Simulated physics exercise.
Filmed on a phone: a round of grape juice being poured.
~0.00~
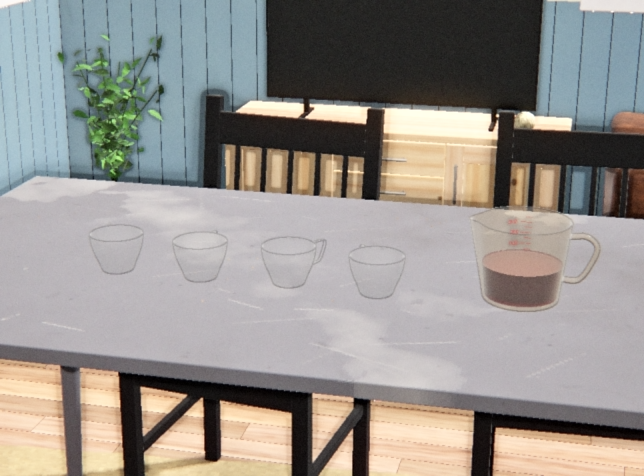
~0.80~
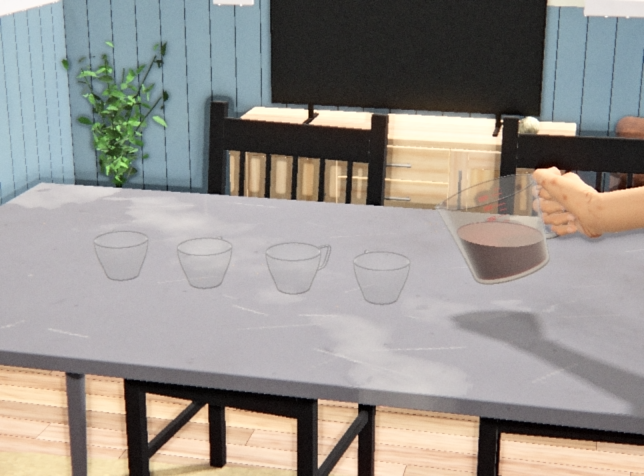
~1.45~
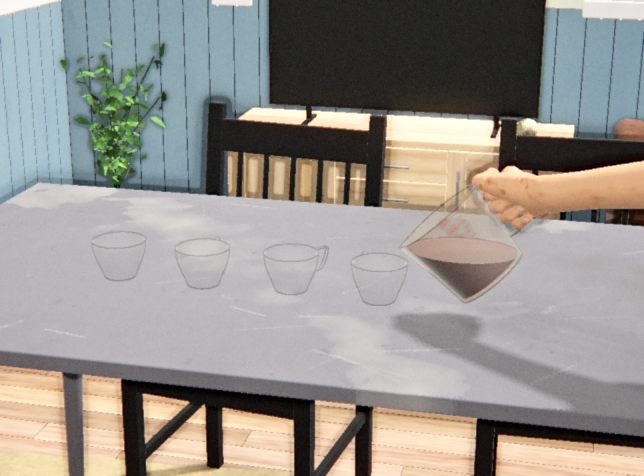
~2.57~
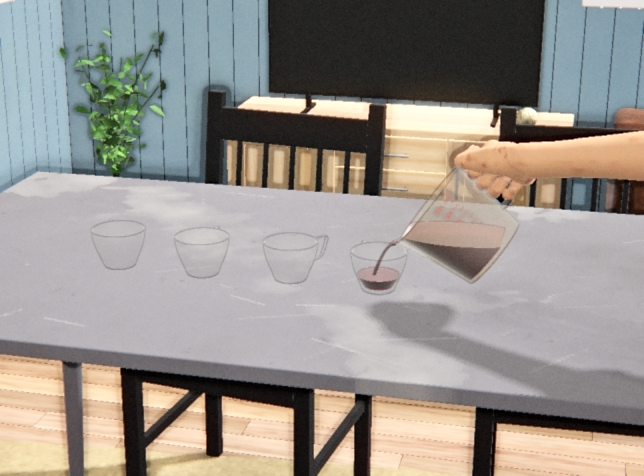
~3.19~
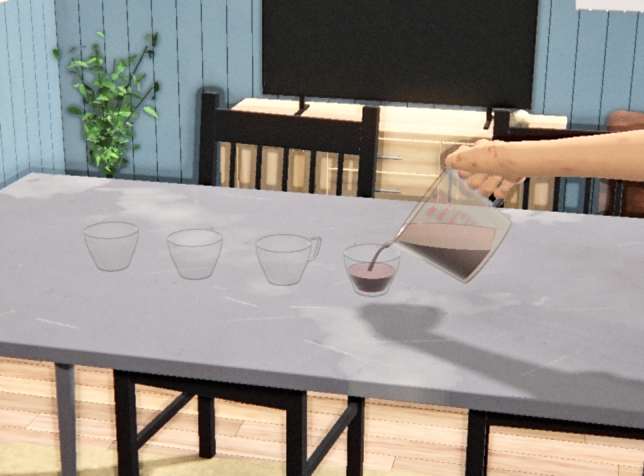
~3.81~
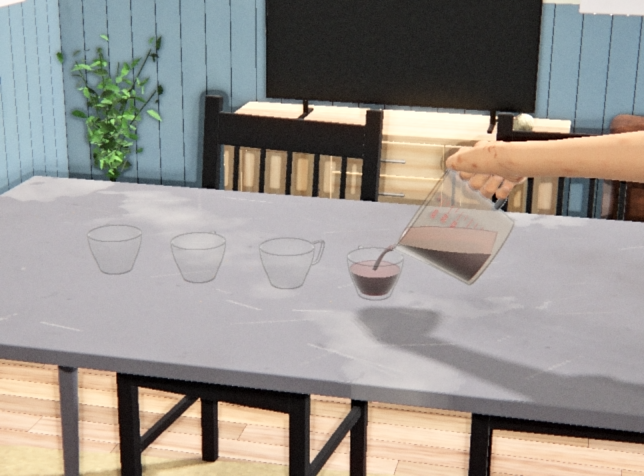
A hand lifts a jug of grape juice, moves it left, and pours into the rightmost cup.
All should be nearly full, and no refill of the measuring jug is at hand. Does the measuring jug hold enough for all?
What the measuring jug holds falls short.
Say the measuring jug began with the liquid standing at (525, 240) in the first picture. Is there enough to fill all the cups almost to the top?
Verdict: Enough.
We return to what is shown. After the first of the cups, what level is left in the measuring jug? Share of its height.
Some 25 per cent.
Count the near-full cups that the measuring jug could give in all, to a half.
About 2.5.
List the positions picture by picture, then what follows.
The first picture shows before the pour; measuring jug (523, 257) about half full; four cups, the last at (117, 249).
In the second picture, the measuring jug is on its way; measuring jug about half full, surface at (502, 235); the first is empty.
The third picture shows the grape juice nears the lip; measuring jug (464, 245) tipped 45° with all of its load; four cups, the last at (120, 256).
The fourth picture shows pouring; measuring jug (460, 226) tipped 55° with nearly all of its load; the first is about a third full.
The fifth picture shows pouring; measuring jug (452, 226) tipped 55° with nearly all of its load; four cups, the last at (112, 246).
The sixth picture shows pouring; measuring jug (455, 229) tipped 60° with about three quarters of its load; the first is about two thirds full.
After 4.6 s, the first is about three quarters full.
After 9.9 s, the first is done and the measuring jug has about two thirds of its load.
After 26.0 s, the measuring jug is empty with two filled and the next at about two thirds of a serving.
